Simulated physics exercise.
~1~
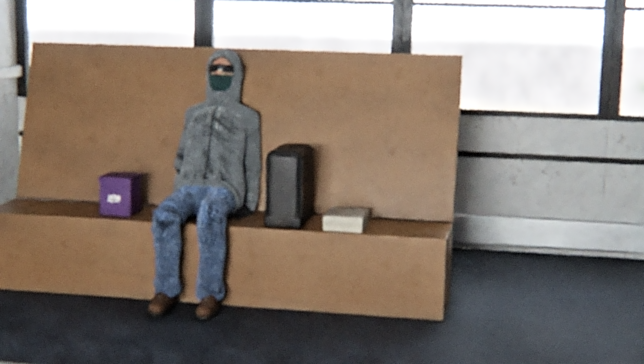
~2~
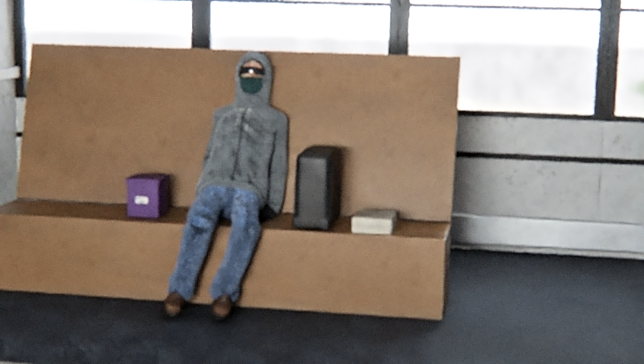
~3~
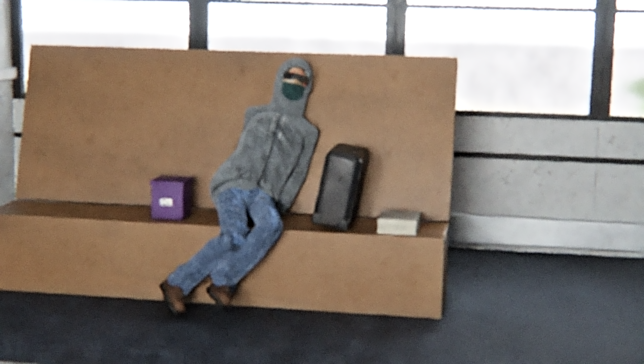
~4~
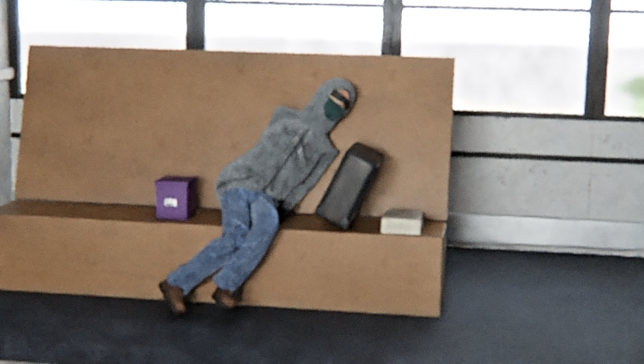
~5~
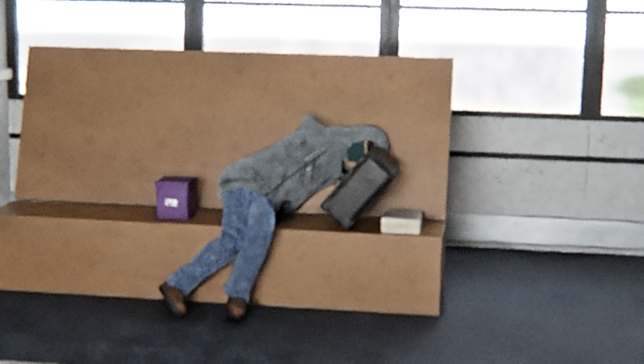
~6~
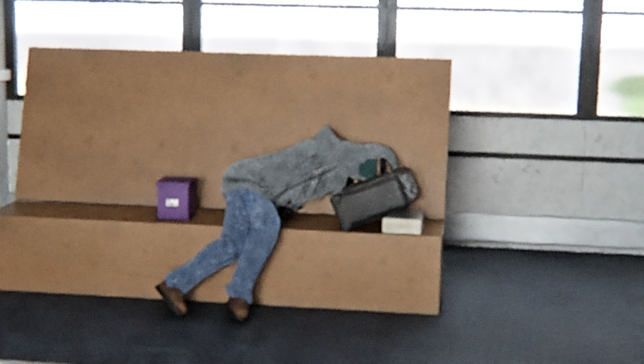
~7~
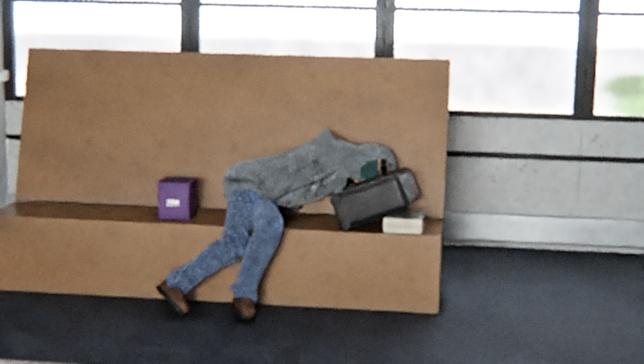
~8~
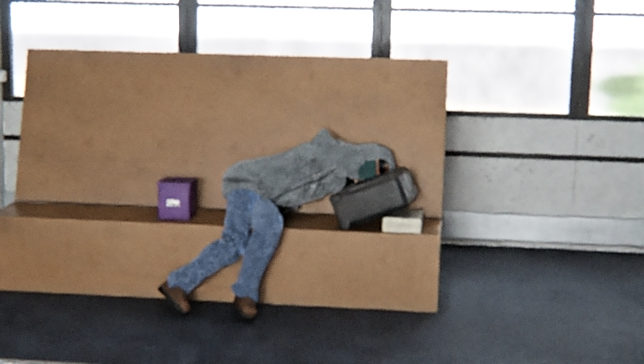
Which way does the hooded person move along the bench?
The person moves to the right, sliding a little along the seat and then slumping over that way.
A hooded, masked person on a brown bench slid right along with a purple box, a black case and a small white box, then slumped over sideways as the case tipped onto its side, and everything came to rest still on the bench.
